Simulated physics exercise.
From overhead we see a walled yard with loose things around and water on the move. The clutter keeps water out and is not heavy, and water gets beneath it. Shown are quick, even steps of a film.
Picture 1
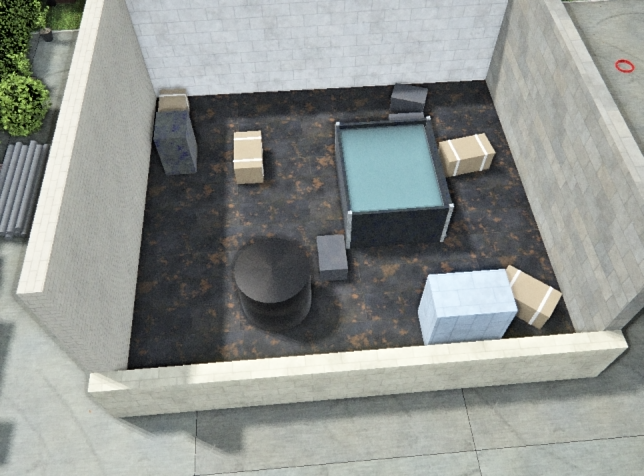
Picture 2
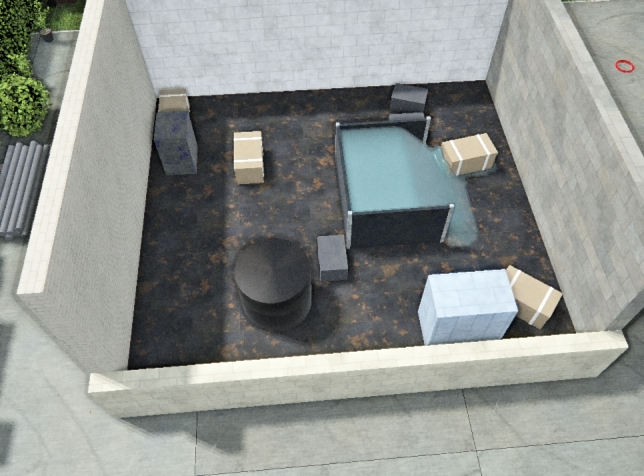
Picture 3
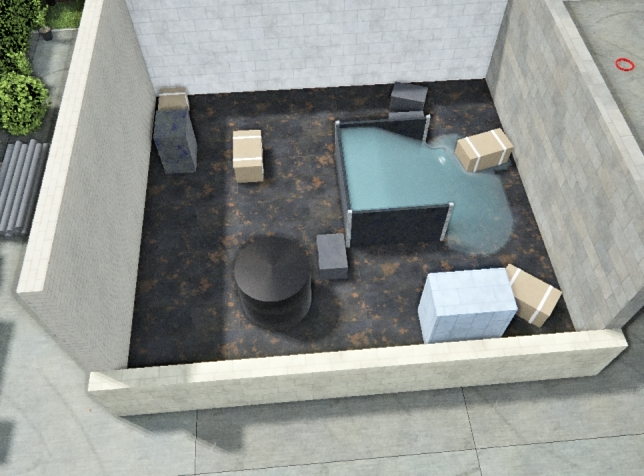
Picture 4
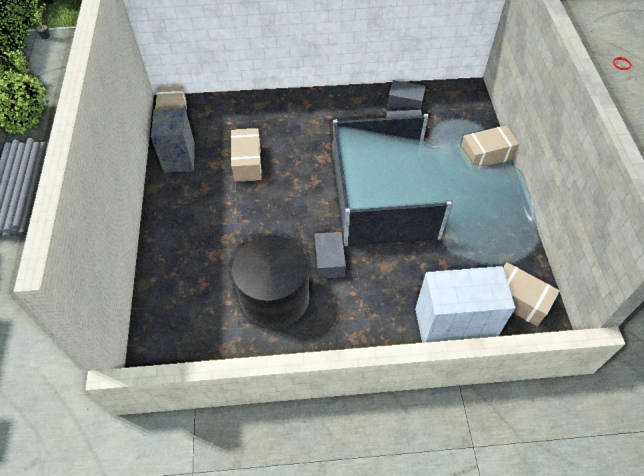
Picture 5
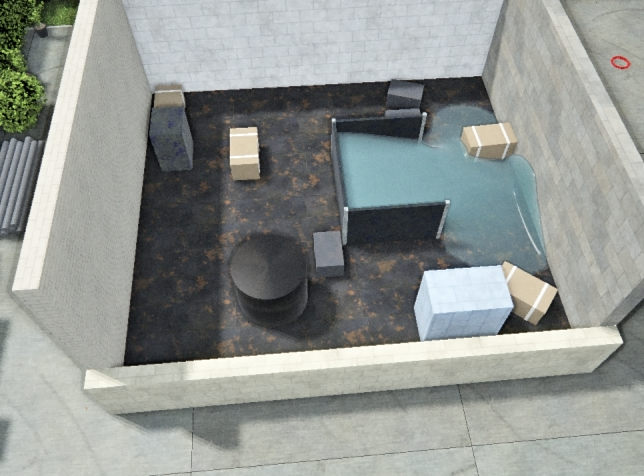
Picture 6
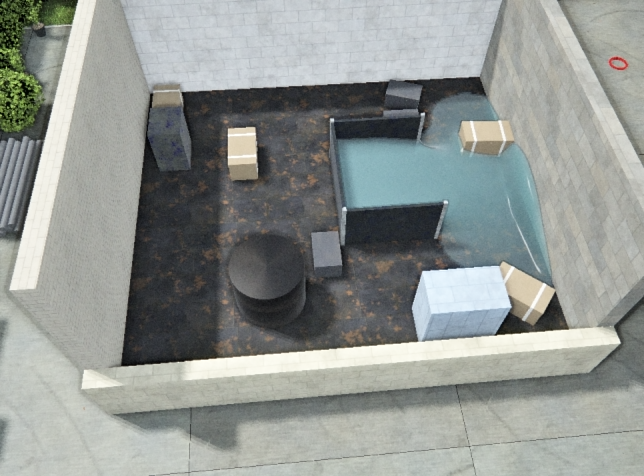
Blue-green water held in a dark-walled tank in a walled yard pours out through the tank's open right side and spreads across the dark floor. It surrounds a nearby tan box, which shifts a little to the right and turns, then reaches the right wall while the other objects stay put.
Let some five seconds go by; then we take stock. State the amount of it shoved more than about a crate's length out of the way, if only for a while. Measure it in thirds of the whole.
It sits mid-range.
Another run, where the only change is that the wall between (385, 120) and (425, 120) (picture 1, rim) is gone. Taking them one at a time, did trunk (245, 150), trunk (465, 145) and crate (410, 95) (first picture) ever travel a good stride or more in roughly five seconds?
Object by object: Short of it, covered the distance, covered the distance.
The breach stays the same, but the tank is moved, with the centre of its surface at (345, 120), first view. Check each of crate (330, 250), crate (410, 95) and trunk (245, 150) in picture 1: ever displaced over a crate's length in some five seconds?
Not far, Far enough, Not far.
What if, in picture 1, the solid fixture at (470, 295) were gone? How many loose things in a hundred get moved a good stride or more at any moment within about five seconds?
Around 40 in a hundred.
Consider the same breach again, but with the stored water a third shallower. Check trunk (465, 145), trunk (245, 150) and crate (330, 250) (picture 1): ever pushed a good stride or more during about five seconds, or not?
Taking them as listed, the first did it, the second came up short and the third came up short.
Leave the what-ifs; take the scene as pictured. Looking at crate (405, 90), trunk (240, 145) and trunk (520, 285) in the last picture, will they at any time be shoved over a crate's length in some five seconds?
Taking them in turn, the first traveled far, the second stayed within range, and the third traveled far.
A moment on, 1 of 7 are well off their spots; 0 afloat.
Next, 1 of 7 are well off their spots; 2 afloat.
Later, 2 of 7 are well off their spots; 1 afloat.
In the end, 4 of 7 are well off their spots, and 4 have been at some point; 3 afloat.
